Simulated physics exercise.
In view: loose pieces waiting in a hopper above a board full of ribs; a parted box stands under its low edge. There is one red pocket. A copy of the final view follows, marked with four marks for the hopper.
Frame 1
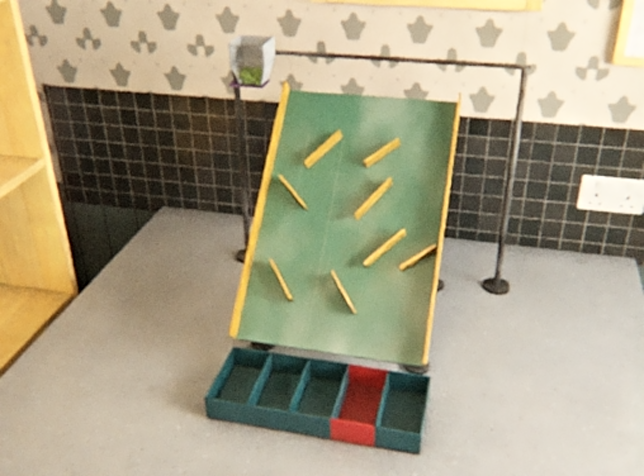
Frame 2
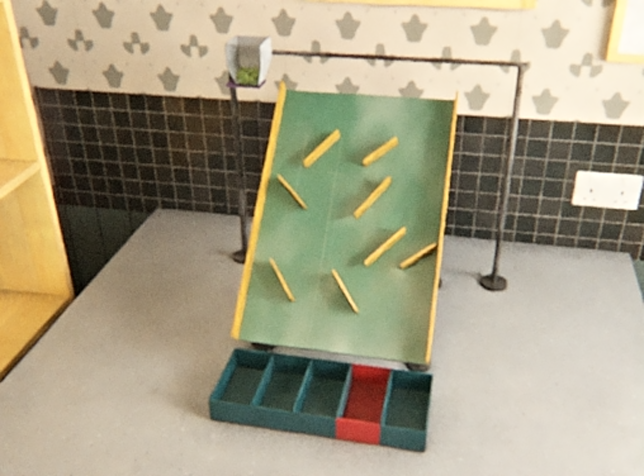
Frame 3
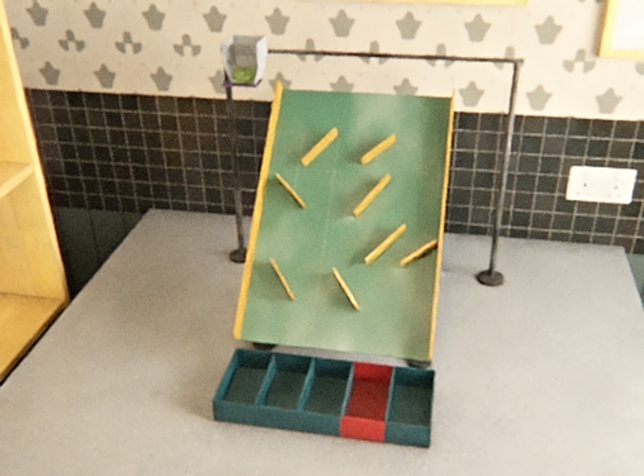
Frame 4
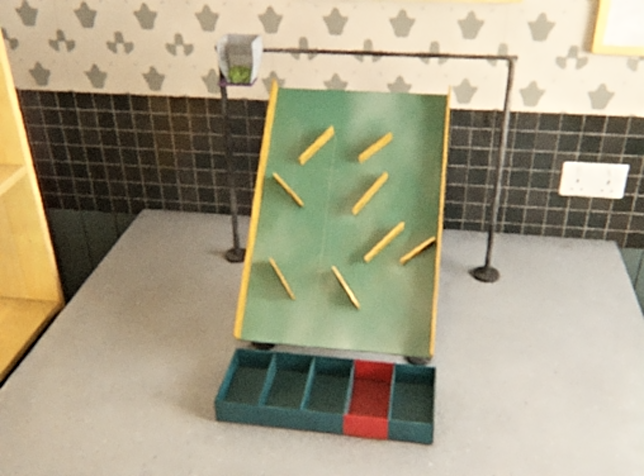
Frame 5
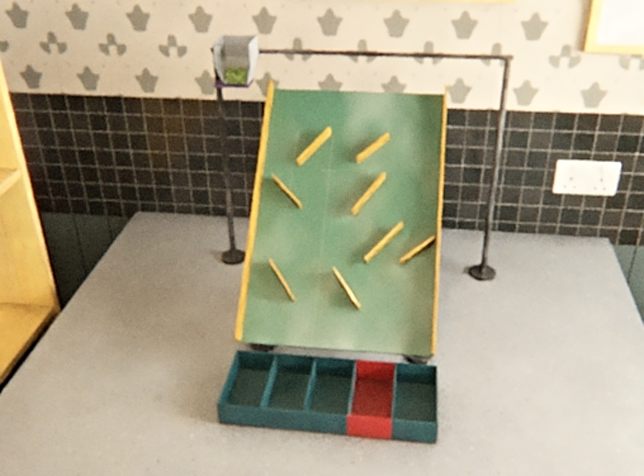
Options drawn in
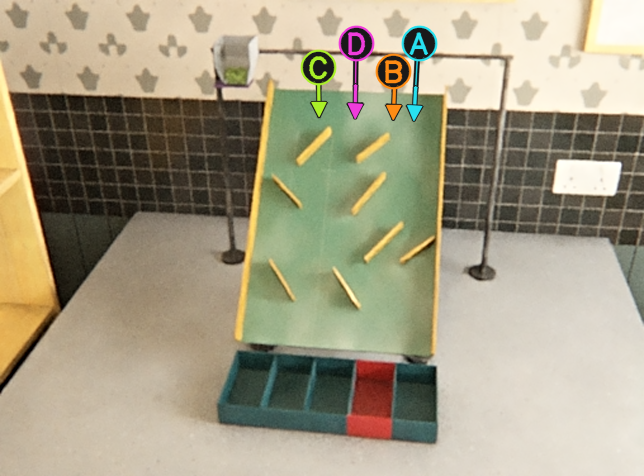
At first, a small hopper with something green inside sits on a metal frame at the upper left of a sloping green board with yellow ribs, above a tray with one red pocket. The view then drifts slightly, while the hopper's contents, board and tray show no movement of their own.
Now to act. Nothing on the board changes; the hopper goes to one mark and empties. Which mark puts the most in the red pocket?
Mark A.
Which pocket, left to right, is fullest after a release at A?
The fourth.
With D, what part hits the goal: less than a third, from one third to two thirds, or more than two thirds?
It is less than a third.
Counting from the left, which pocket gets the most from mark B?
The fourth from the left.
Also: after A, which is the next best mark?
Here it is mark B.
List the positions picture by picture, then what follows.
In the first frame, hopper at (254, 73), dried peas, door shut.
In the second frame, ribs (304, 162) to (338, 130), (363, 161) to (397, 137), (278, 175) to (304, 205).
In the third frame, ribs (355, 212) to (388, 174), (366, 260) to (404, 225), (402, 262) to (436, 240).
In the fourth frame, ribs (270, 258) to (292, 296), (333, 267) to (358, 306).
In the fifth frame, red pocket at (369, 426), number 4 of 5 from the left.
On the marked copy, mark A meets the board at (414, 115); mark B meets the board at (393, 114); mark C meets the board at (319, 111); mark D meets the board at (355, 113).
If A is chosen, most in the red pocket, about a quarter in other pockets, a stray few held on the board.
If B is chosen, about half in the red pocket, about half in other pockets.
If C is chosen, a small part in the red pocket, nearly all in other pockets, a stray few outside the box.
If D is chosen, a small part in the red pocket, most in other pockets, a stray few outside the box.
